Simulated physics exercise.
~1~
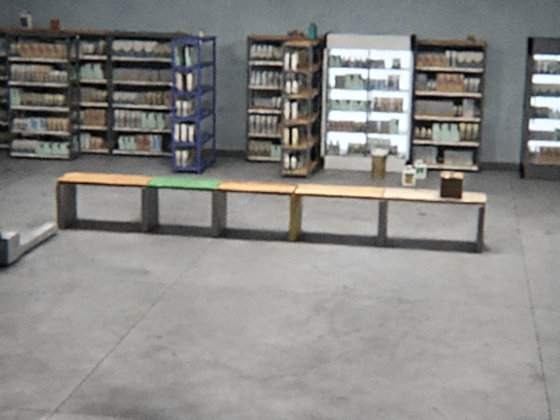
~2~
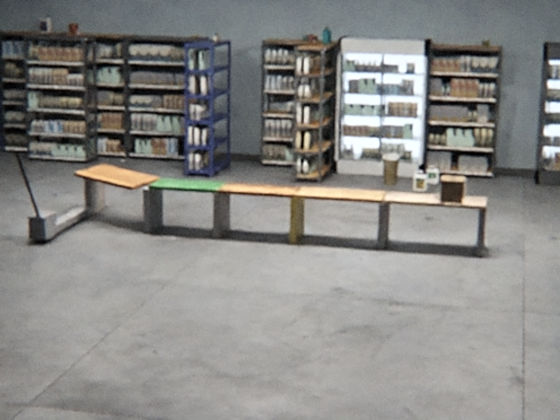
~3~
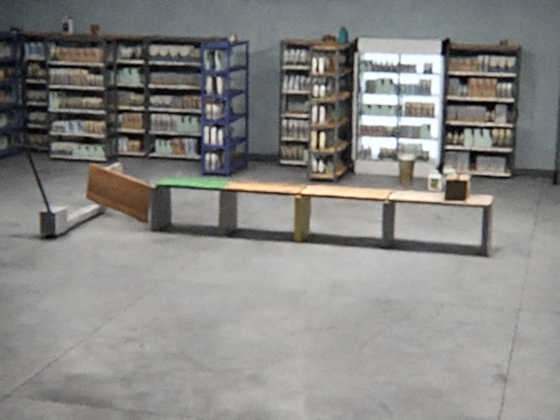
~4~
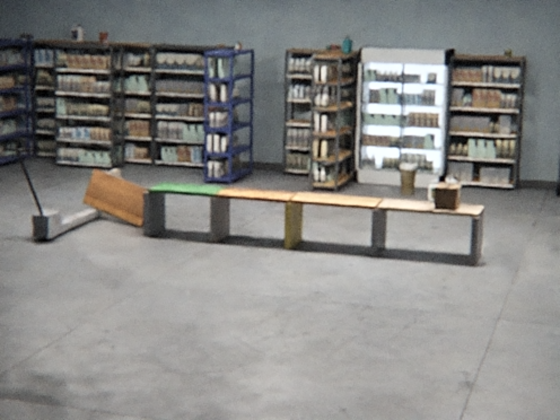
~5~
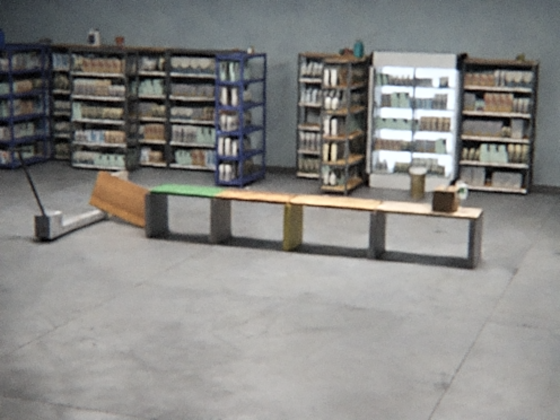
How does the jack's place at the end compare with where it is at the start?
At the start the jack is only partly in view at the left edge, just short of the row. By the end it has moved in to the right and sits fully in view, with its low tine reaching to the tilted board at the row's left end.
In a grey-floored storeroom, seen from the front and slightly above, a low row of boards on upright cases stands before tall stocked shelves. The boards are orange-brown except for a green one second from the left, a yellow upright stands among the grey ones, and small cartons sit at the right end. A low jack moves in from the left against the end upright. The leftmost board shifts, then drops and tilts steeply as its end support gives way. The jack stops, and the board rests aslant beside the green one while the rest stays standing.
